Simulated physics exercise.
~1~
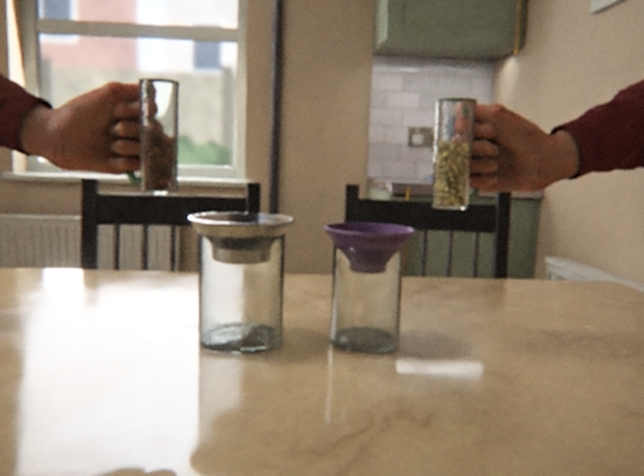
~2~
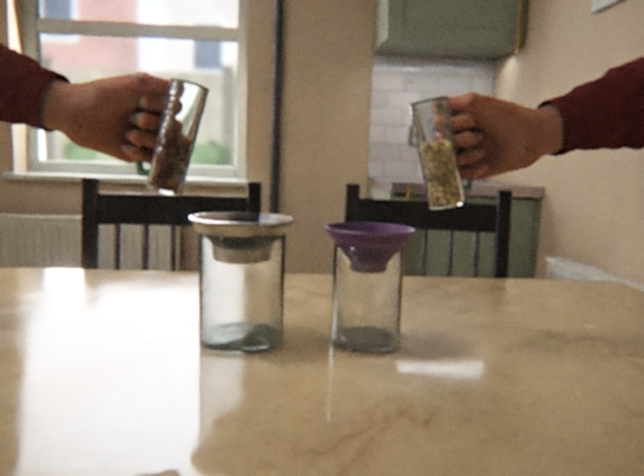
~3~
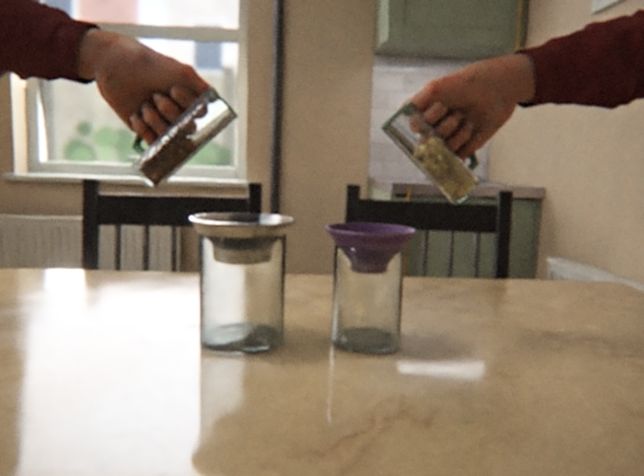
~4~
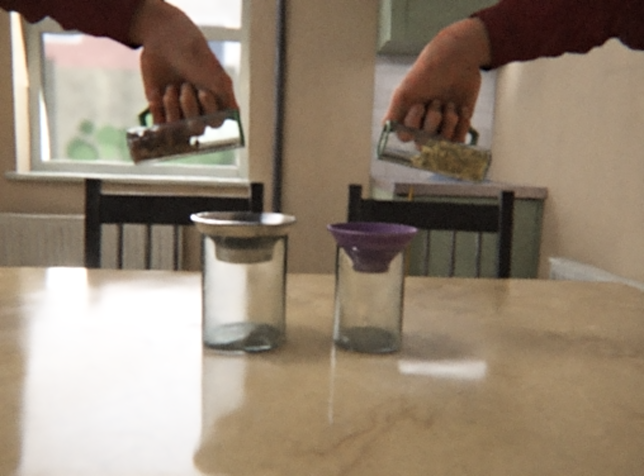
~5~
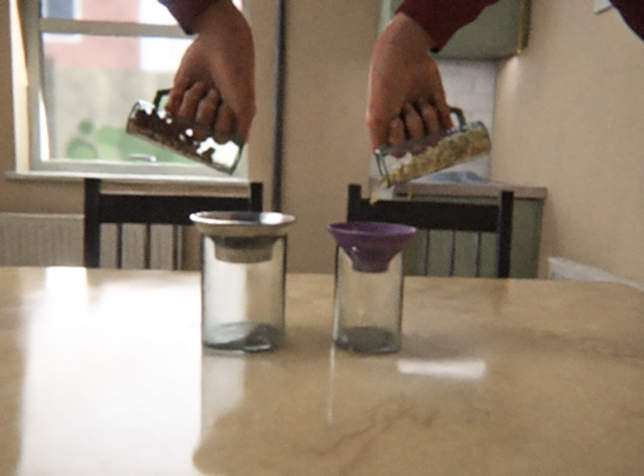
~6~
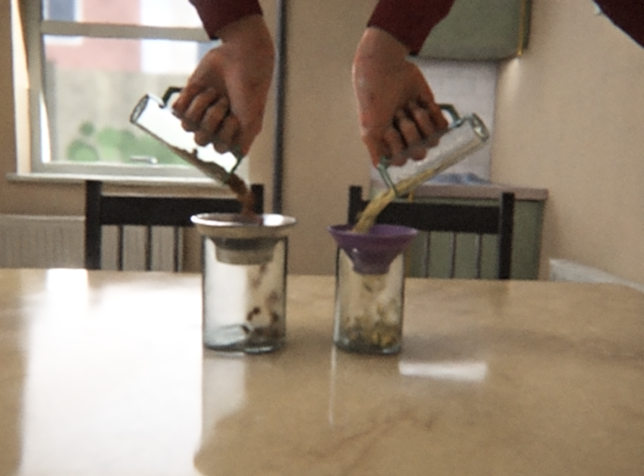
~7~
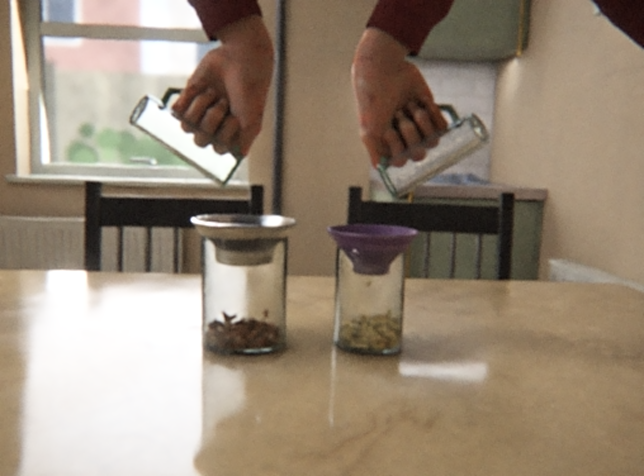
In a kitchen, a slightly swaying view looks across a pale, shiny table towards dark chairs and a bright window. Two clear jars stand on it, the left topped with a silvery funnel, the right with a purple one. Hands in dark red sleeves hold a glass cup of brown pieces on the left and one of pale greenish pieces on the right. The hands tilt both cups inward over the funnels. The right cup starts spilling first, then both pour streams through the funnels. Finally both cups are empty, and all the pieces rest in the jars, leaving the funnels clear.
